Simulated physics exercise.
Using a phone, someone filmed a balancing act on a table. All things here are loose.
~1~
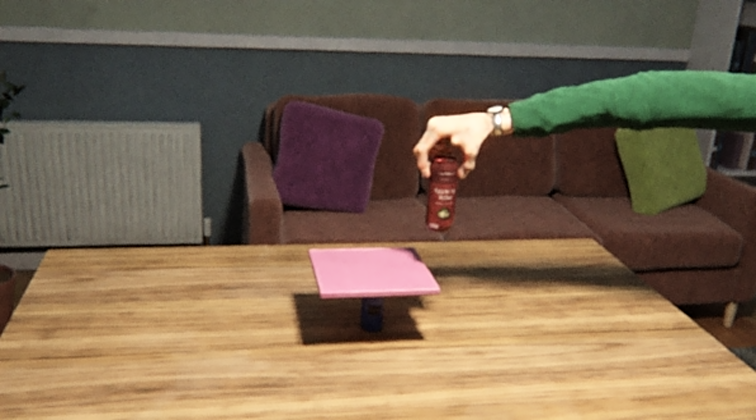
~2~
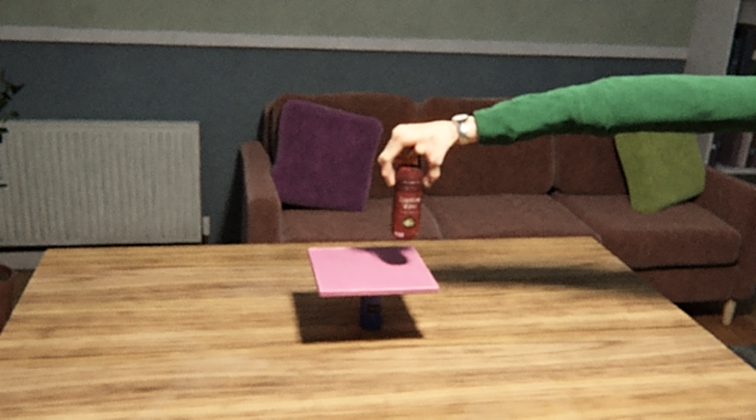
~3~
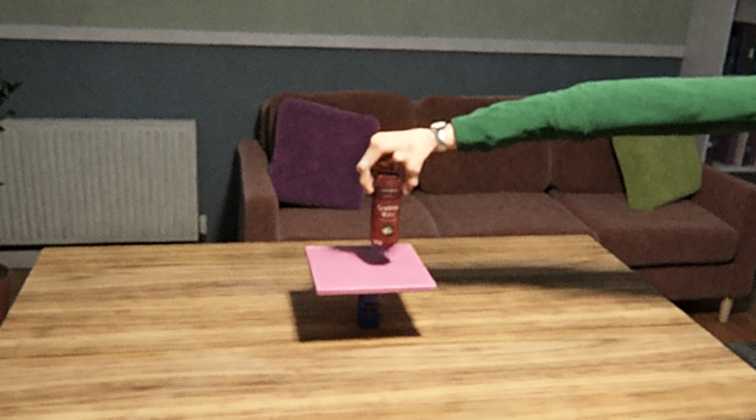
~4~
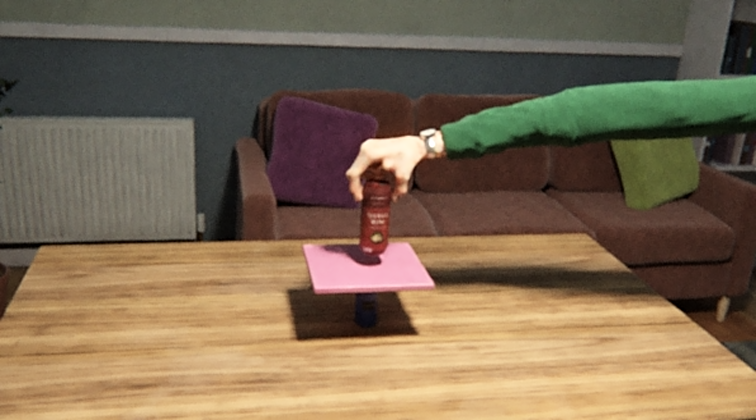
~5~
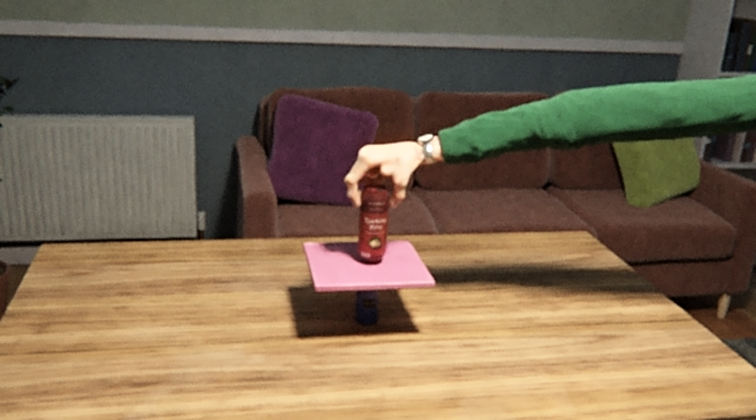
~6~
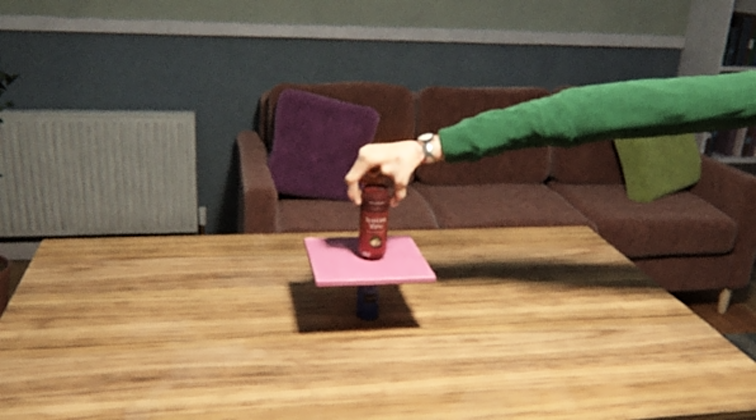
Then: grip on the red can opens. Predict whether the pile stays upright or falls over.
The stack supports it.
Then, 0.20 s after the last picture, nothing has stirred.
Then, 0.50 s after the last picture, red can resting near (374, 223).
At rest, all 3 in place. Seen from the same camera at the end, red can near (374, 223). The stack keeps its balance.
